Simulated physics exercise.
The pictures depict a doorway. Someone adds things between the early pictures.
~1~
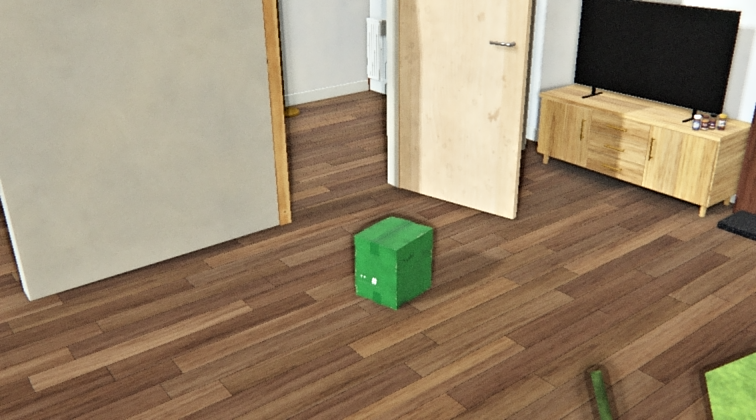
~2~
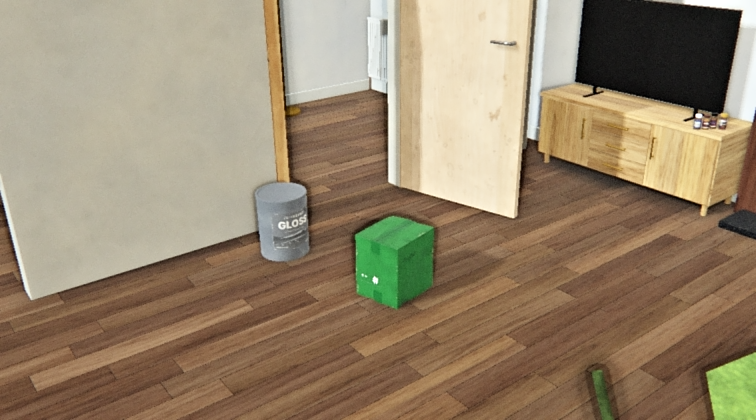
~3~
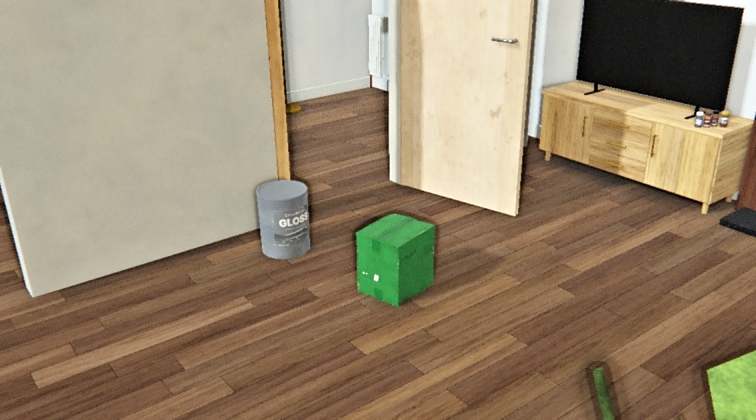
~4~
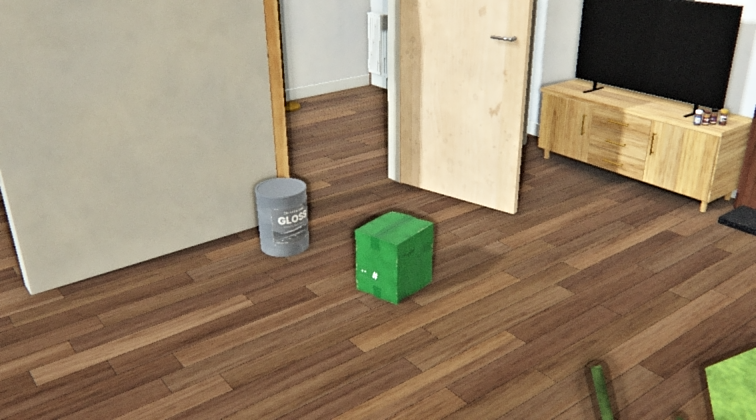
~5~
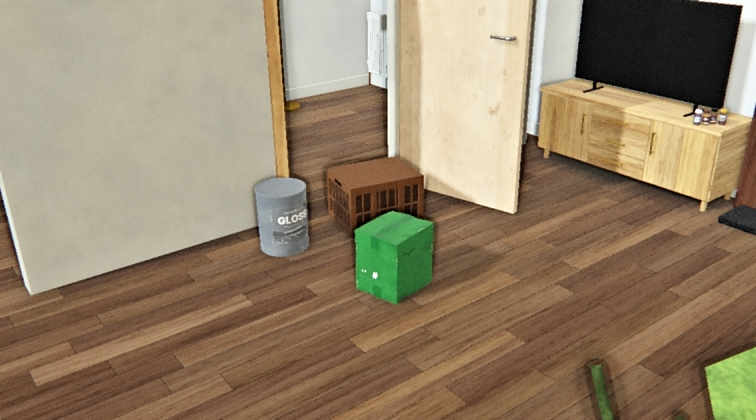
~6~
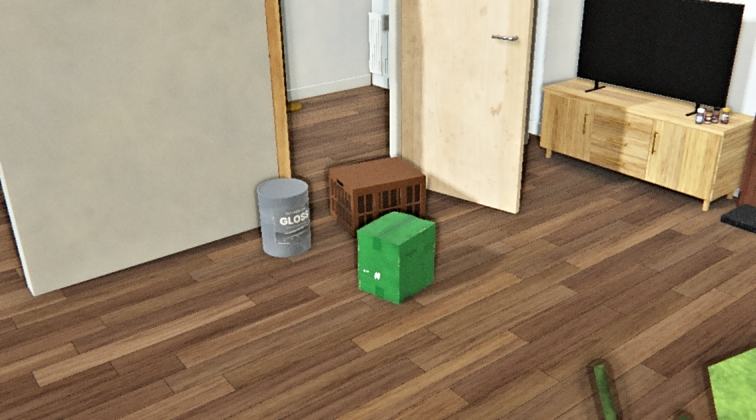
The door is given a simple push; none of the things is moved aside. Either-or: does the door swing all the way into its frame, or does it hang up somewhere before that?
The door hangs up before that.
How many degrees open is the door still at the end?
Around 35 degrees.
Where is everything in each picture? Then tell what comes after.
Door wide open and still; green box (394, 262), in the first picture.
Door wide open and still; green box (395, 261); grey pail (283, 222), in the second picture.
Door wide open and still; green box (396, 259); grey pail (284, 219), in the third picture.
Door wide open and still; green box (395, 257); grey pail (283, 217), in the fourth picture.
Door wide open and still; green box (394, 256); grey pail (283, 217), in the fifth picture.
Door wide open and still; brown chest (377, 196); green box (397, 257), in the sixth picture.
Then, 0.80 s later than the last frame, open by 80°.
Then, 1.30 s later than the last frame, open by 55°; brown chest moved a little near (362, 195).
Then, 1.70 s later than the last frame, open by 44°; brown chest moved a little near (341, 194).
When it is over, open by 37°; moved from the start, brown chest; the other 2 as before. End places, in pixels of the last picture, brown chest near (330, 193).
